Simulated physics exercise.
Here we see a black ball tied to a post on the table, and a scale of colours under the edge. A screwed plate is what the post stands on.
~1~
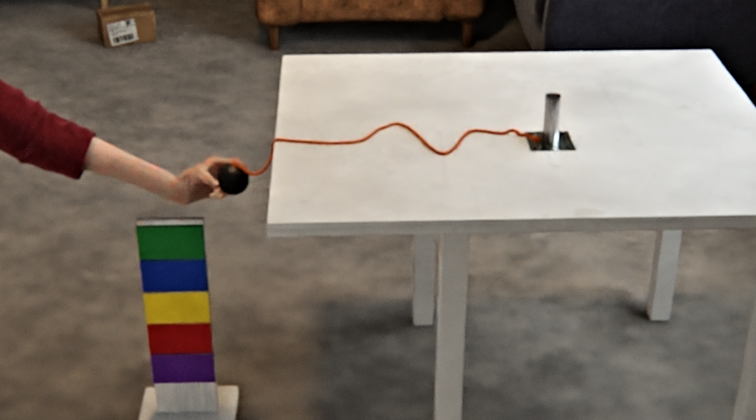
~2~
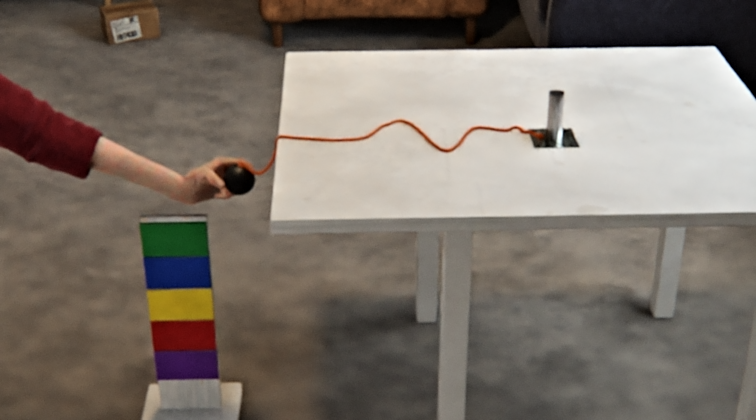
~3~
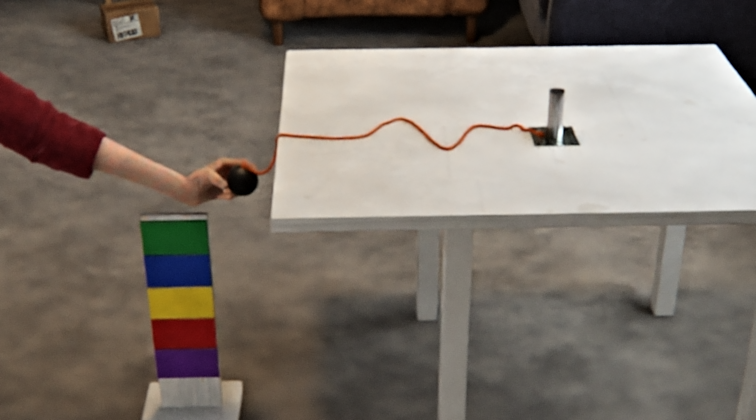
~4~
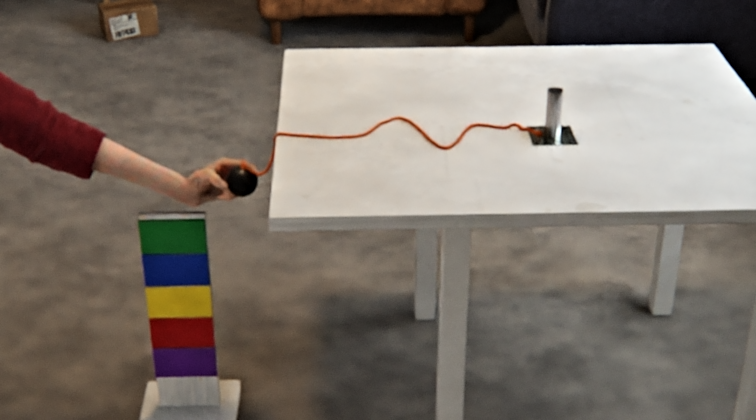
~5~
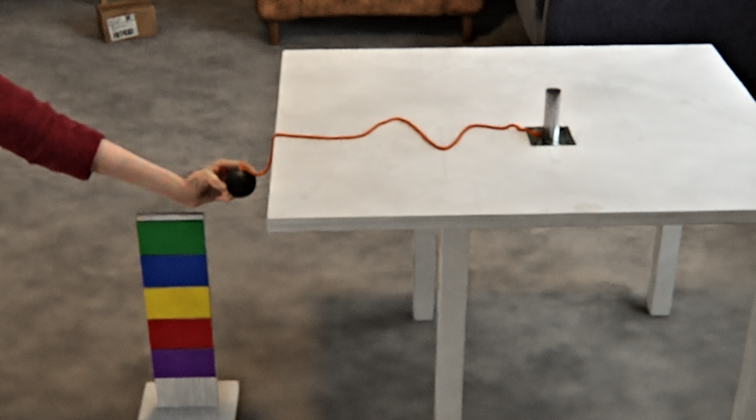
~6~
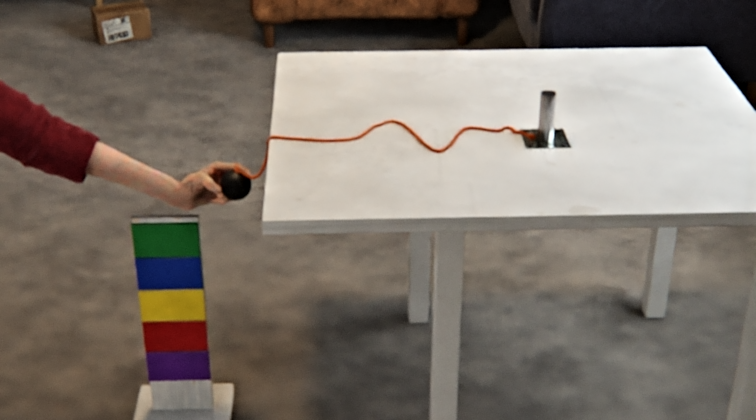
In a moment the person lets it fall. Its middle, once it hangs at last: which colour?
Colour: Yellow.
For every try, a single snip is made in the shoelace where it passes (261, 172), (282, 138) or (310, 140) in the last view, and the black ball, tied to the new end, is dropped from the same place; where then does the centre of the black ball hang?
Try 1: About (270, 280). Try 2: About (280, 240). Try 3: About (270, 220).
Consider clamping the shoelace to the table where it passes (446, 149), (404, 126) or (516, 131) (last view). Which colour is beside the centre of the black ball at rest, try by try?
In order: Blue; green; yellow.
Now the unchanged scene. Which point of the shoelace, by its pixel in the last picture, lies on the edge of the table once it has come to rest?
Location: About (369, 130).
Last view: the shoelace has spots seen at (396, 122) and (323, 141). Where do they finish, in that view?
They finish at (303, 138) and (271, 194) respectively.
Soon after, ball near (248, 297); level with yellow.
After that, ball near (300, 311); level with yellow.
And then, ball near (269, 309); level with yellow.
In the end, ball near (276, 310); level with yellow. At yellow.
